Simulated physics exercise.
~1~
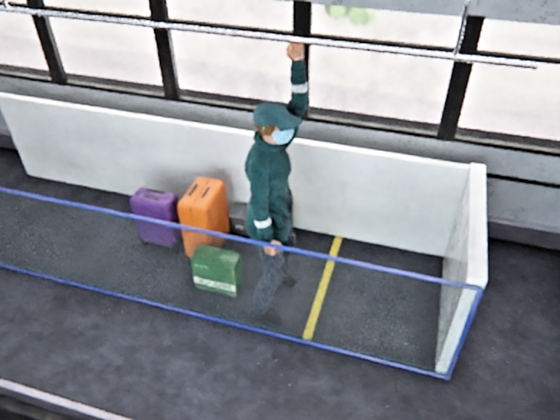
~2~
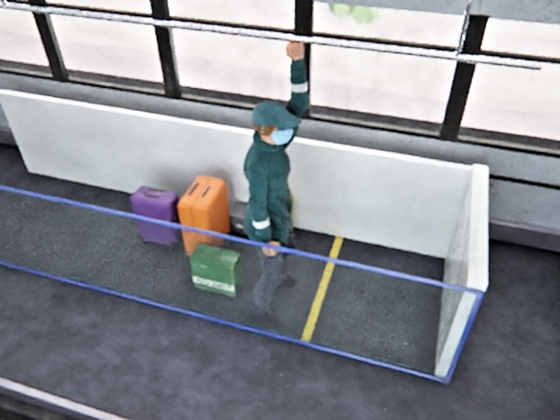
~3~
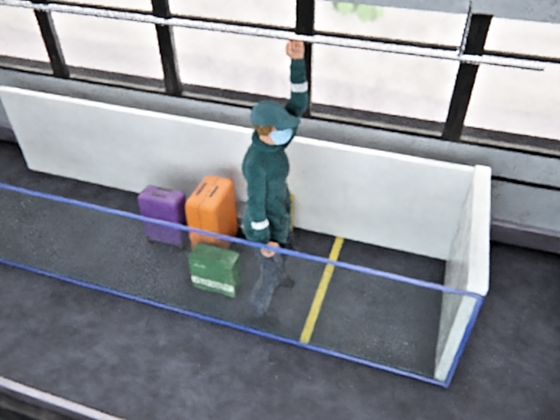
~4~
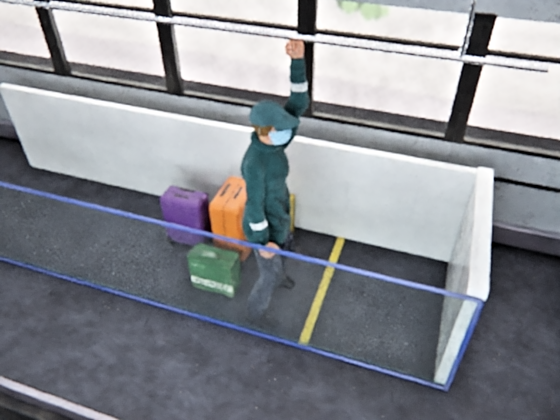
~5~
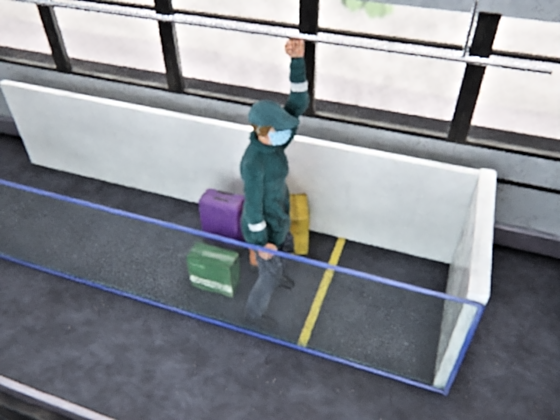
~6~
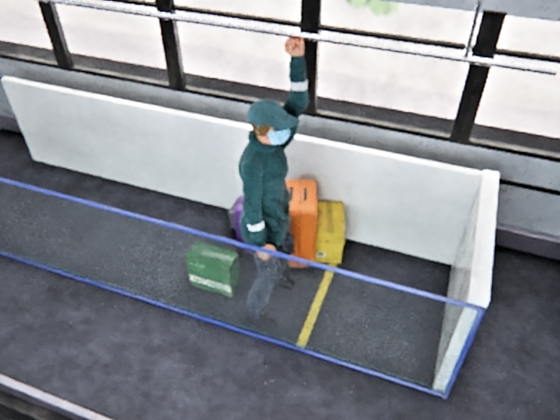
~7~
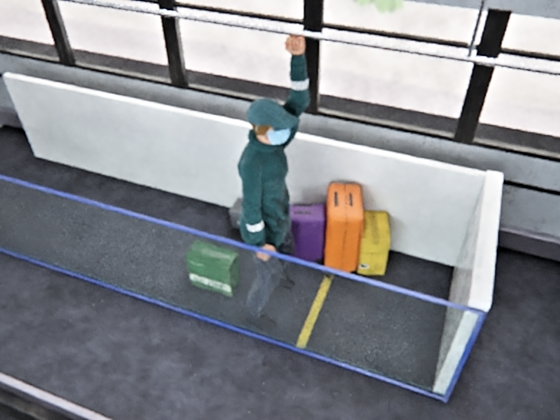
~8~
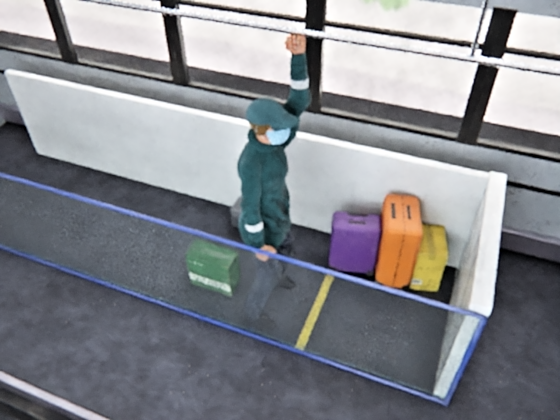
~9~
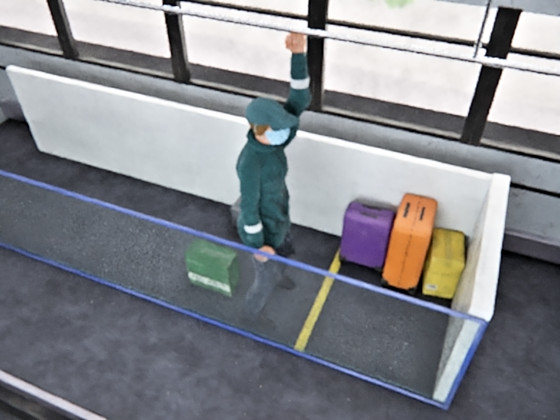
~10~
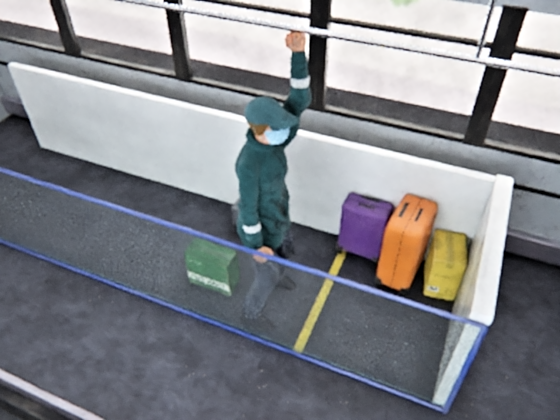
Purple and orange suitcases and a yellow case sliding right past a masked passenger gripping a rail, stopping beyond a yellow line.
